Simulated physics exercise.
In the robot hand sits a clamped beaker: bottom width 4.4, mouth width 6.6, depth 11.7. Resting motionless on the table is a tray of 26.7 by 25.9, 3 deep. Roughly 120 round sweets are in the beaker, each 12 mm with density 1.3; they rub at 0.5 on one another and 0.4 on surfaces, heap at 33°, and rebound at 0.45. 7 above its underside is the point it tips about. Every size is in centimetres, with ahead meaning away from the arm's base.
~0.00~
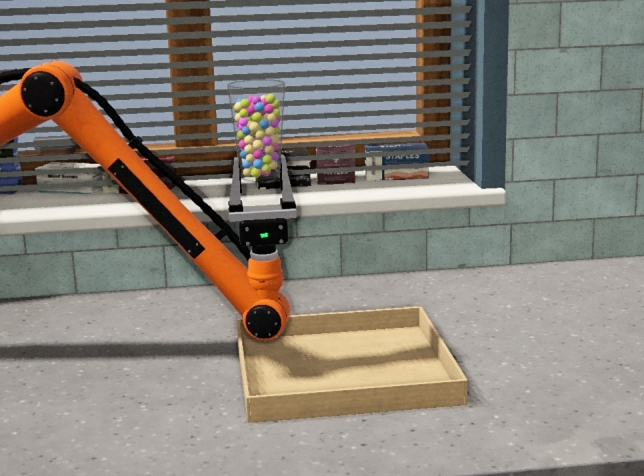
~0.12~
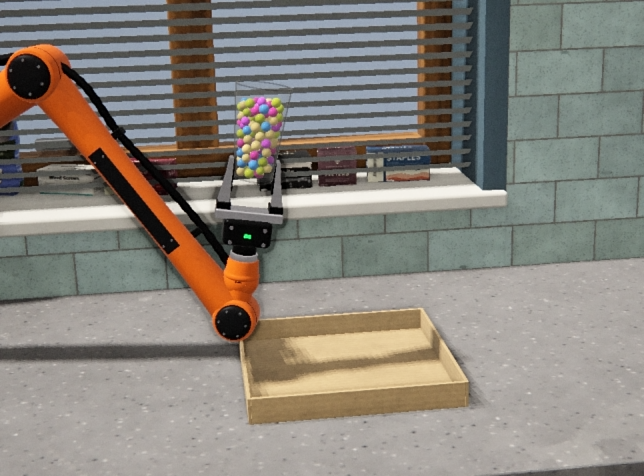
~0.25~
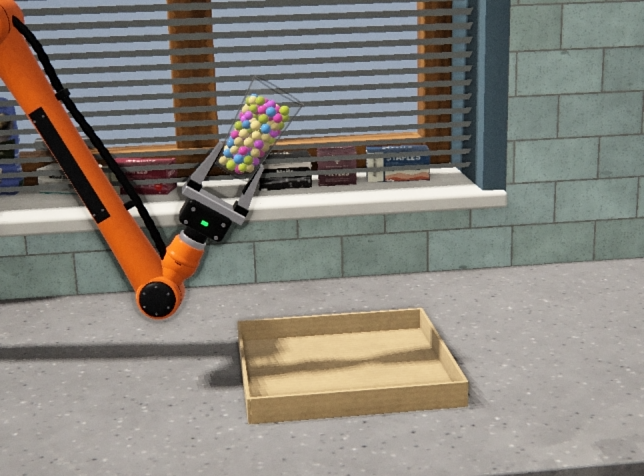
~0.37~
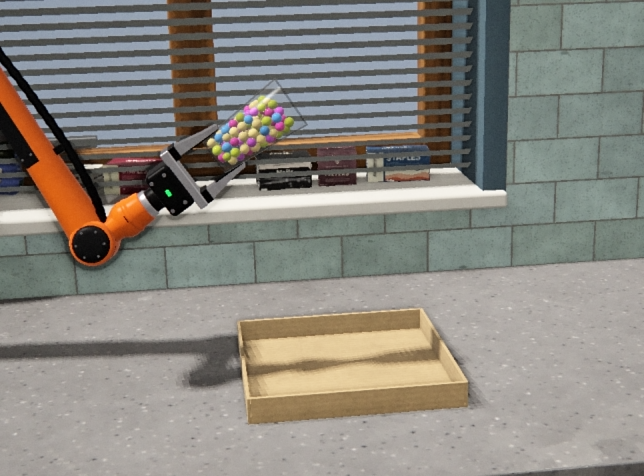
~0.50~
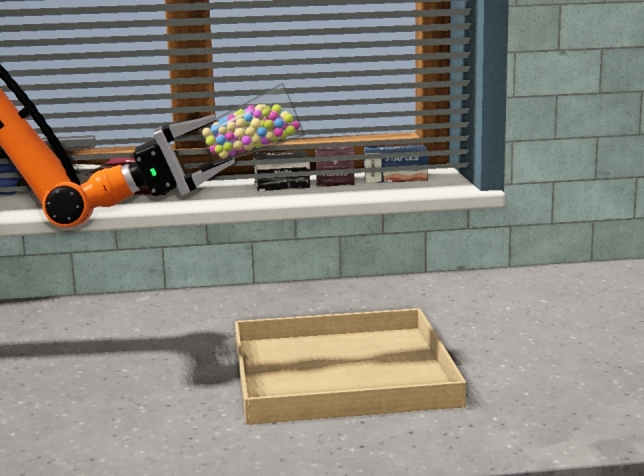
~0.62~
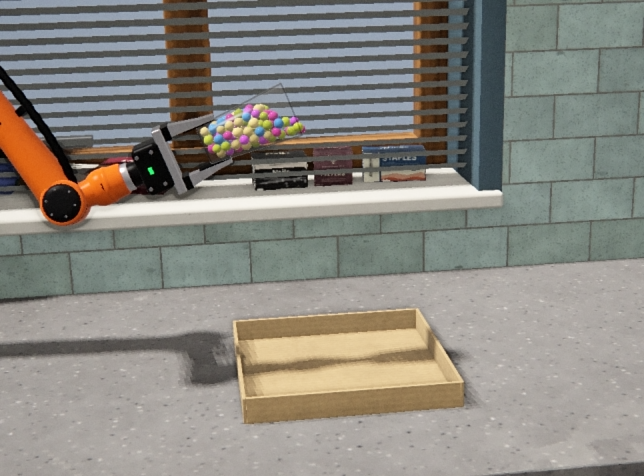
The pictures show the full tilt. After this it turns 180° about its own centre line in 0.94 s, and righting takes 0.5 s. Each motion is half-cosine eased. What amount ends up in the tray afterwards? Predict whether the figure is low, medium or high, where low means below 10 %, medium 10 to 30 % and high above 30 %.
Low.
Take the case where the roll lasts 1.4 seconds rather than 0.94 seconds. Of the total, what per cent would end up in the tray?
In that case roughly 5 percent.
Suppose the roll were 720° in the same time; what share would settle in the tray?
In that case you'd get close to 5 per cent.
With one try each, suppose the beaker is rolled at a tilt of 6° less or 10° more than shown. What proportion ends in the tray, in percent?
You'd get close to 5 per cent, then close to 15 per cent.
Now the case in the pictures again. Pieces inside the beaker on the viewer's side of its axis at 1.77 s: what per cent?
Roughly 45 per cent.
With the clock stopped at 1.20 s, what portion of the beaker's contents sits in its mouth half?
Near 50 percent is in the half by the mouth.
After 1.20 s, tipped 70°, highest piece 37 above the table; 115 in the beaker, 3 in flight or on a rim.
After 1.77 s, tipped 43°, highest piece 37 above the table; 113 in the beaker, 3 in the tray, 2 in flight or on a rim.
After 2.26 s, upright, highest piece 39 above the table; 113 in the beaker, 5 in the tray.
After 2.96 s, upright, highest piece 39 above the table; 113 in the beaker, 5 in the tray.
At rest, 113 in the beaker, 5 in the tray. That is 4 % in the tray.
